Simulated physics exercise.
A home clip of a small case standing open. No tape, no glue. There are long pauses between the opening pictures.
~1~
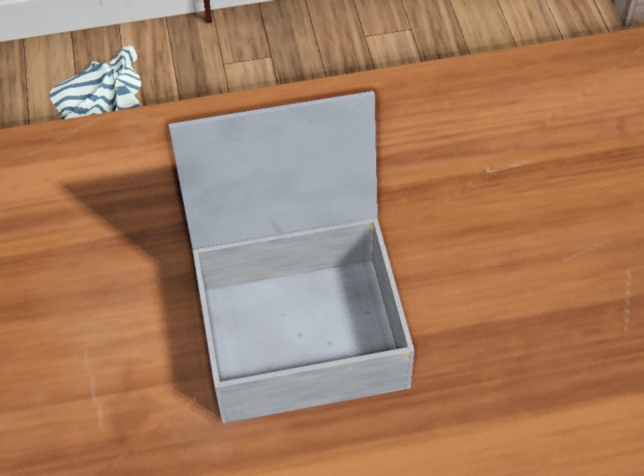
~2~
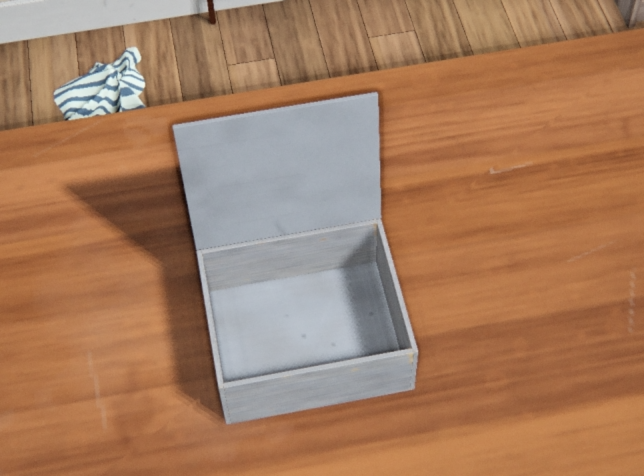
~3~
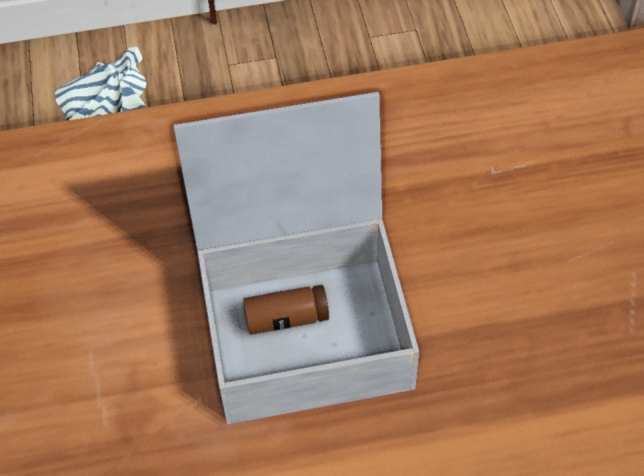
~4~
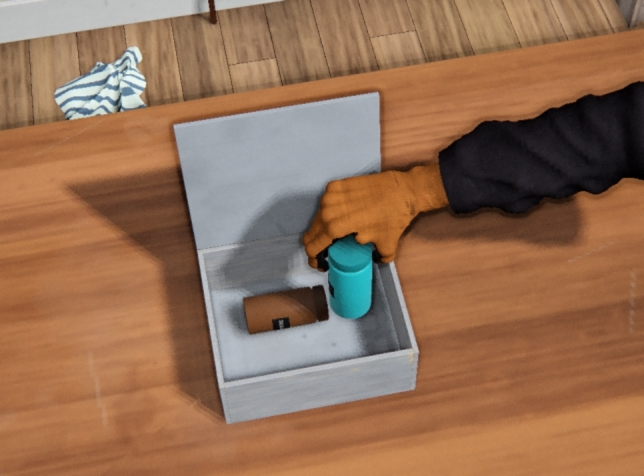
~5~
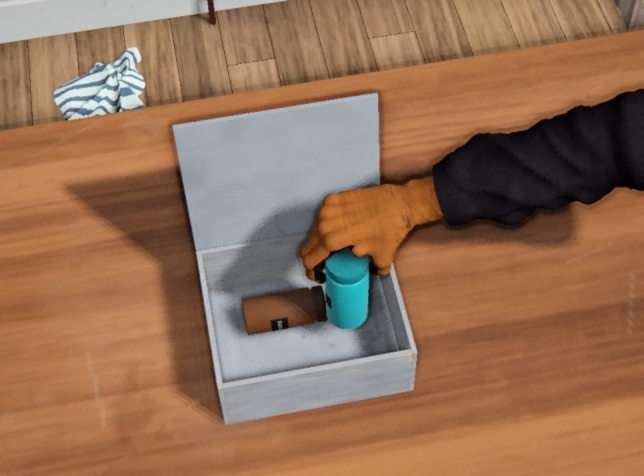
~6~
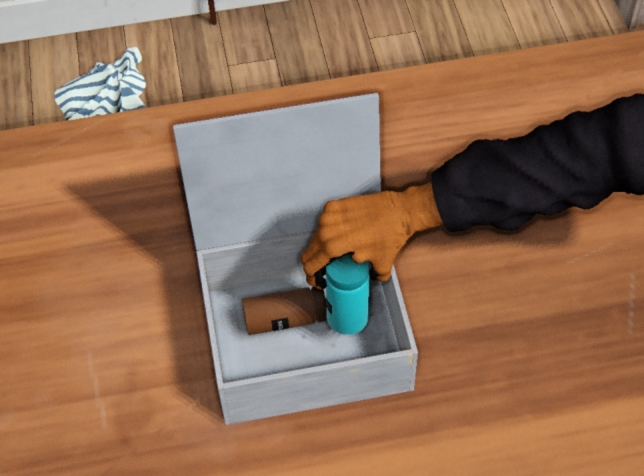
On a wooden tabletop, an open grey box, first empty, then holding a brown shaker, with a hand lowering a turquoise shaker inside.
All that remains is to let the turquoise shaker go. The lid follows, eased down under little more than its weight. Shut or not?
Here the lid stays ajar.
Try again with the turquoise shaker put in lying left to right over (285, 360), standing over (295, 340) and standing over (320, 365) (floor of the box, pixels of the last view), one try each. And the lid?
First try: It shuts flat; second try: It shuts flat; third try: It is held up.
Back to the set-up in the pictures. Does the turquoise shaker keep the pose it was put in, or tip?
The turquoise shaker stays as placed.
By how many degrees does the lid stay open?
Some 18° above the rim.
Then, 1.00 s later than the last frame, lid starting down; turquoise shaker moved about its own width near (347, 314).
Then, 1.50 s later than the last frame, lid 66° above the rim; turquoise shaker moved about its own width near (347, 314).
Then, 1.80 s later than the last frame, lid 33° above the rim; turquoise shaker moved about its own width near (347, 314).
When it is over, lid 17° above the rim; moved from the start, turquoise shaker; brown shaker as before. End places, in pixels of the last picture, turquoise shaker near (347, 314).
